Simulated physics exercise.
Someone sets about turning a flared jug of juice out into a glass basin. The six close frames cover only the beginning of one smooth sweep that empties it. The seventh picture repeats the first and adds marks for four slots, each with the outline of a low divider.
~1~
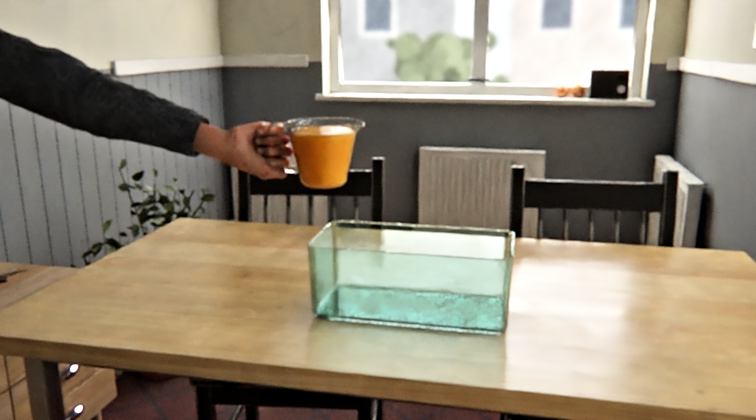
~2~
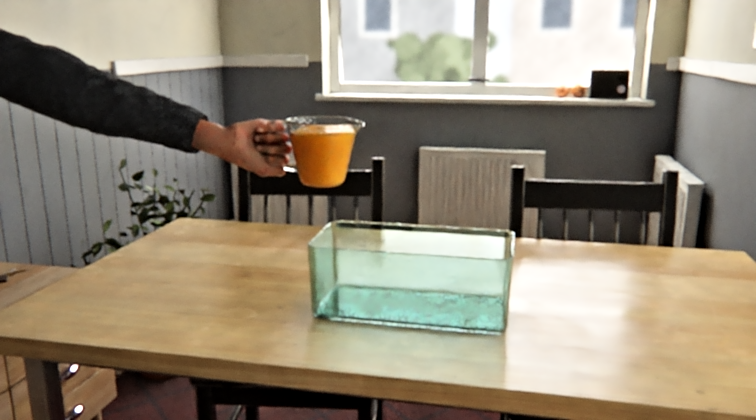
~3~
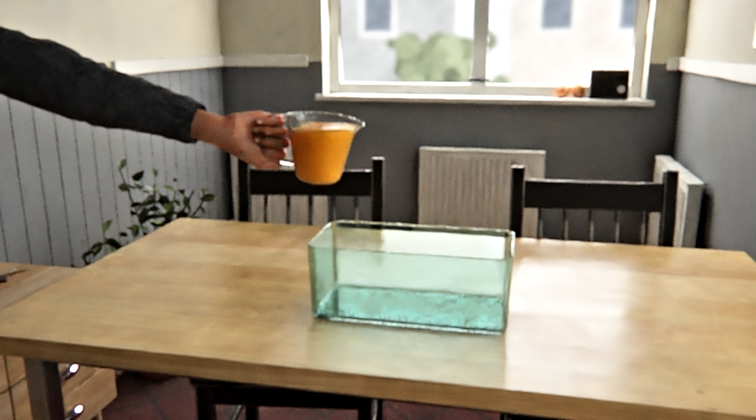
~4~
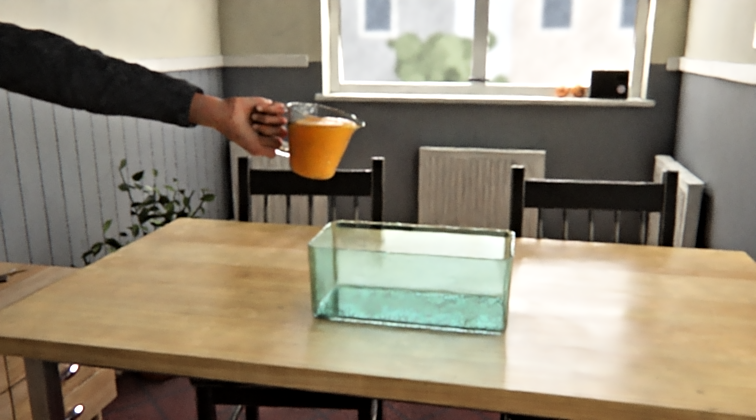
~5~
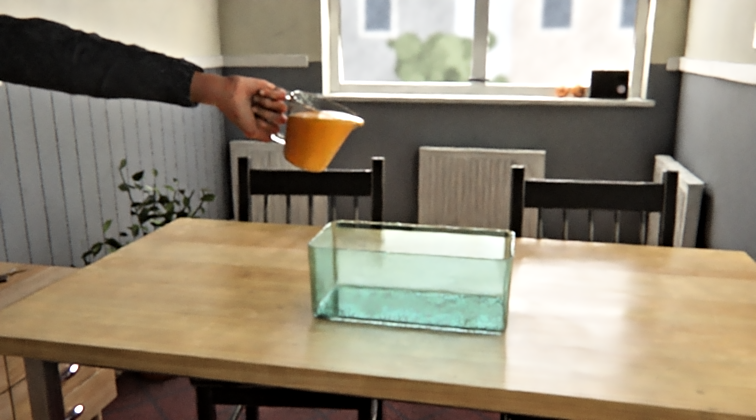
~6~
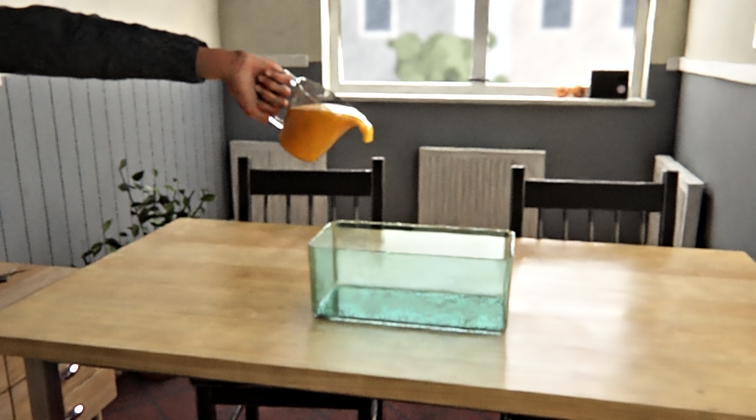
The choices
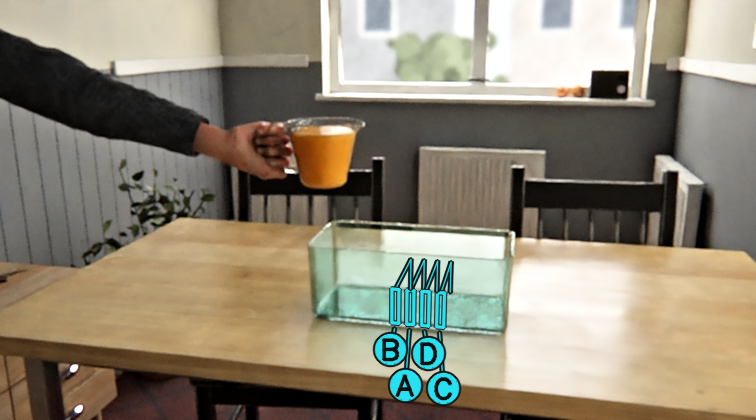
A hand tilts a jug of orange juice rightward above a glass basin until juice crosses the lip.
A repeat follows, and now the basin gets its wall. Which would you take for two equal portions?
Take D.
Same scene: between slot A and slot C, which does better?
The answer is A.
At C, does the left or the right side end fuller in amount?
More ends on the left.
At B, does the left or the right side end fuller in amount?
More ends on the right.
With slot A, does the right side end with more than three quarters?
Yes.
In cyan, A at (409, 329); B at (394, 328); C at (439, 332); D at (424, 330).
With A, about 13 % ends left of the wall and 85 % right of it.
With B, about 6 % ends left of the wall and 92 % right of it.
With C, about 94 % ends left of the wall and 3 % right of it; 3 % is lost outside.
With D, about 51 % ends left of the wall and 46 % right of it; 3 % is lost outside.
